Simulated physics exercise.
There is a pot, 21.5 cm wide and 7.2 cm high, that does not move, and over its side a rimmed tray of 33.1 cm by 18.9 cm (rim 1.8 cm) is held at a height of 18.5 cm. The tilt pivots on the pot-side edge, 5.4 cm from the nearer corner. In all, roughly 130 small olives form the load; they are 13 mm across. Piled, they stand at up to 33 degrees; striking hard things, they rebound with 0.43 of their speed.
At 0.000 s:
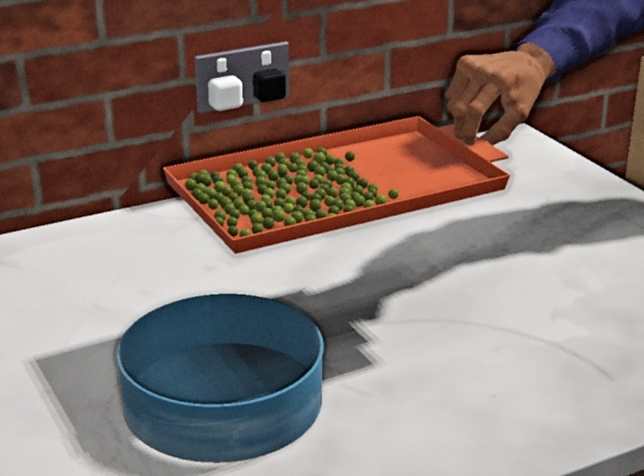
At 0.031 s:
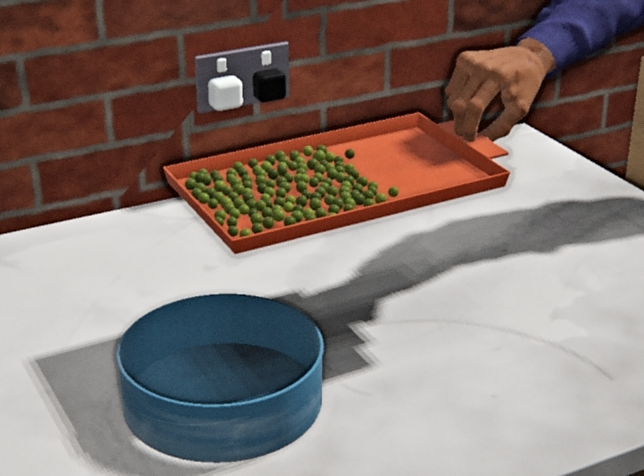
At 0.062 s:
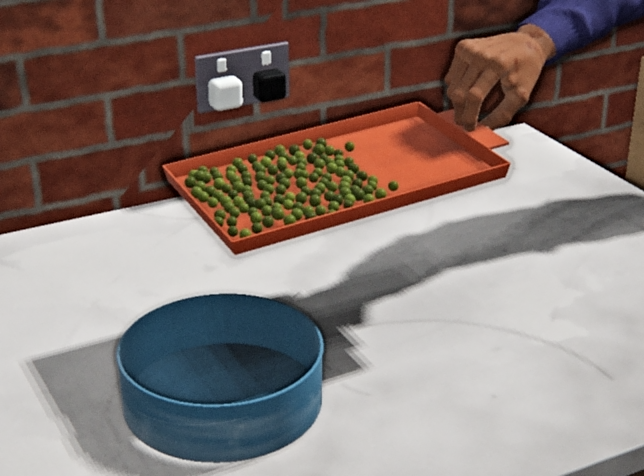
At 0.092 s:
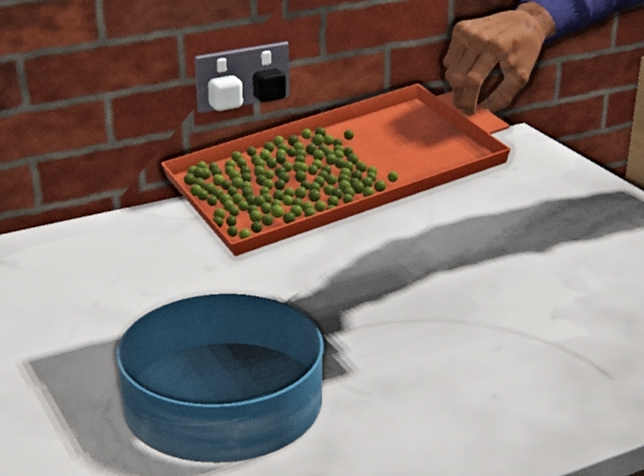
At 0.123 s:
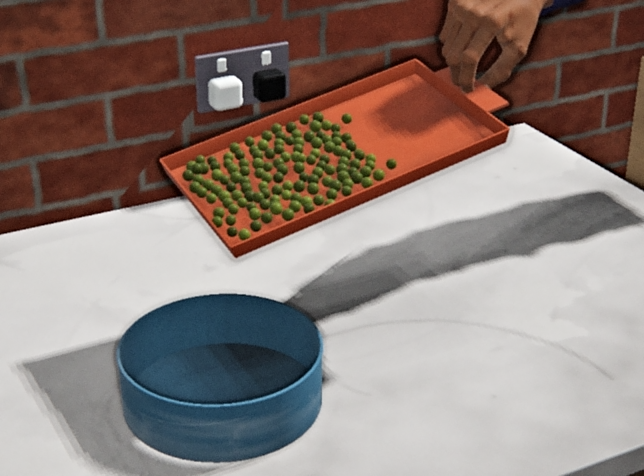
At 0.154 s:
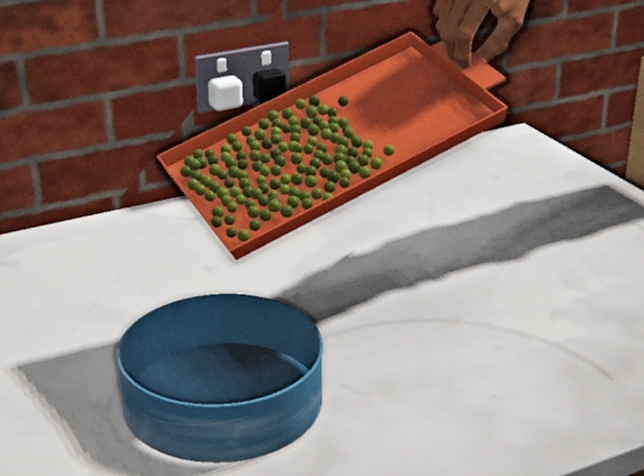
A hand gripping the right end of an orange tray raised that side higher and higher, while the small green olives stayed bunched toward the left and the blue pot below sat still.
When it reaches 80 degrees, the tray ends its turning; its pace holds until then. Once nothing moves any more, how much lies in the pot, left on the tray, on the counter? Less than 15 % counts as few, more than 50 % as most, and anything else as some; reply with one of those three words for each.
Here it is: Pot: Most, tray: Some, counter: Few.
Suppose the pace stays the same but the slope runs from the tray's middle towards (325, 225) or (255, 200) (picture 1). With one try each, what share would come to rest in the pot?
First try: About 70 percent; second try: About 35 percent.
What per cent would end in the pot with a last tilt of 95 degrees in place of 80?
Near 90 %, then.
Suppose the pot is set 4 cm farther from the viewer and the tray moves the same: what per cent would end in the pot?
Result after the change: About 65 in a hundred.
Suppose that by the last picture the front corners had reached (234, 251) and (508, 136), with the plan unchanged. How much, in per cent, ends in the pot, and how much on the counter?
You'd end with pot at 80 and counter at 5.
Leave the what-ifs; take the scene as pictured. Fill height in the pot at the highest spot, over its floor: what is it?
Measured height: Approx. 2.5 cm.
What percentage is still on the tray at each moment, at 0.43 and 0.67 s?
Sequence: 100; 40.
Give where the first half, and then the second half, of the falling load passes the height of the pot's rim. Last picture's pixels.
I'd mark about (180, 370) for the first half, then (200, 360) for the second.
After 0.32 s, tilt 52 degrees; the tray holds 100 %, the pot 0 %.
After 0.43 s, tilt 74 degrees; the tray holds 100 %, the pot 0 %.
After 0.67 s, tilt 80 degrees; the tray holds 40 %, the pot 45 %.
In the end, at 1.6 s, pot 70 %, tray 25 %, counter 5 %.
